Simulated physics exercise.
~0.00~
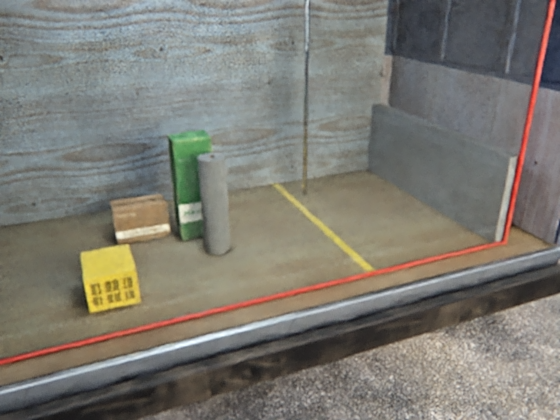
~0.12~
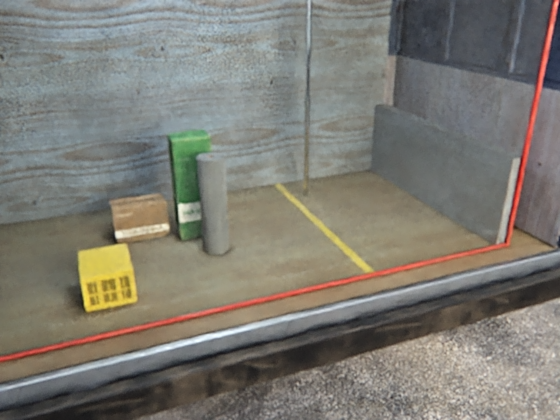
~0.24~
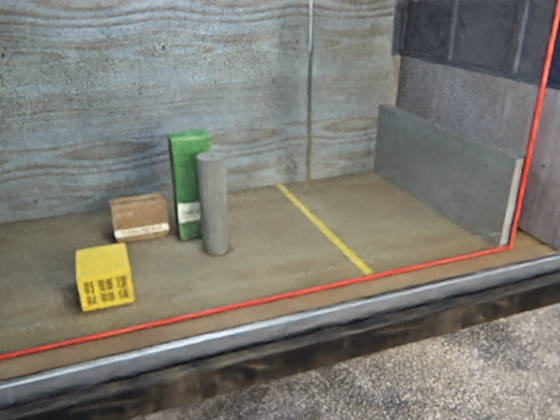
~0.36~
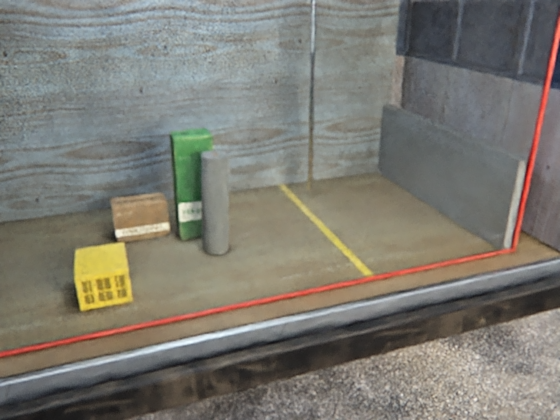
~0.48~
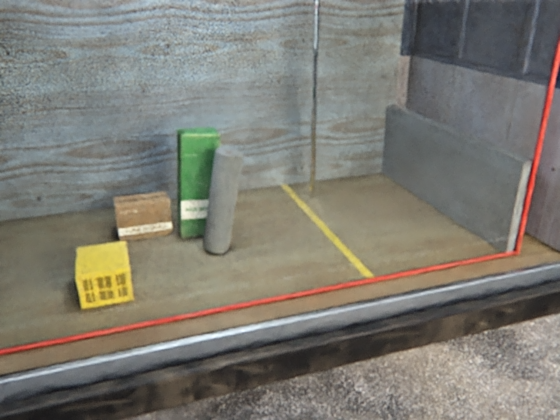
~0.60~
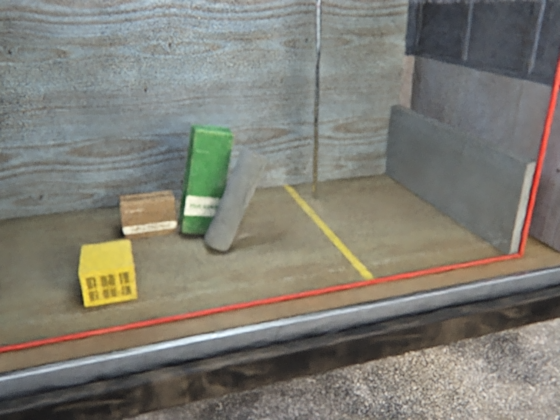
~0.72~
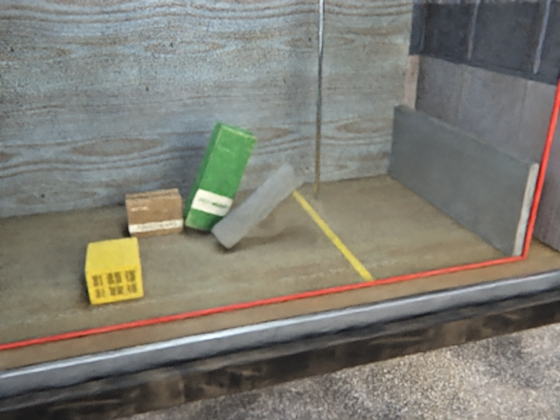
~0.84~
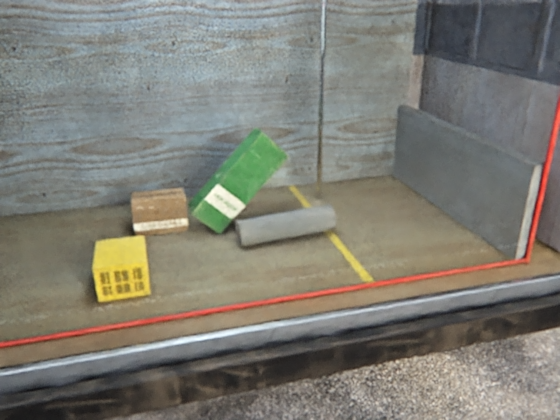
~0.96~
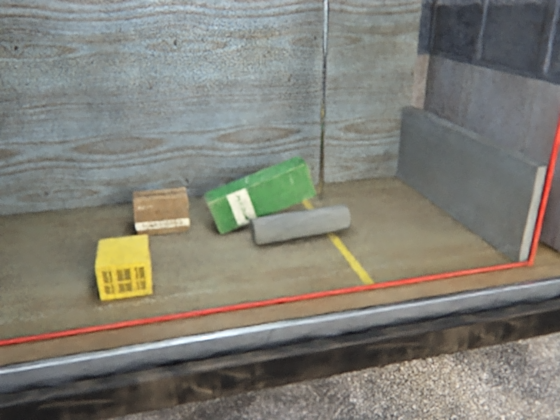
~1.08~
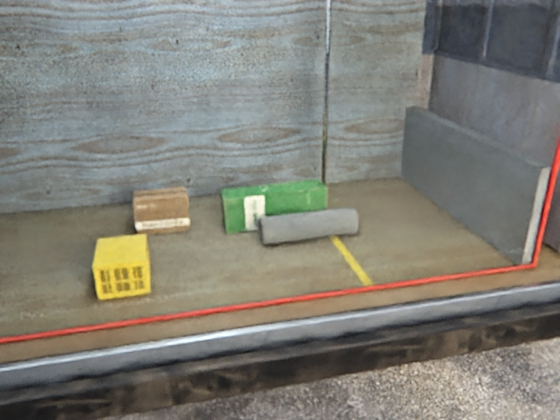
Green box and grey roll toppling right across a van floor, both ending on their sides, beside a yellow crate and brown carton.
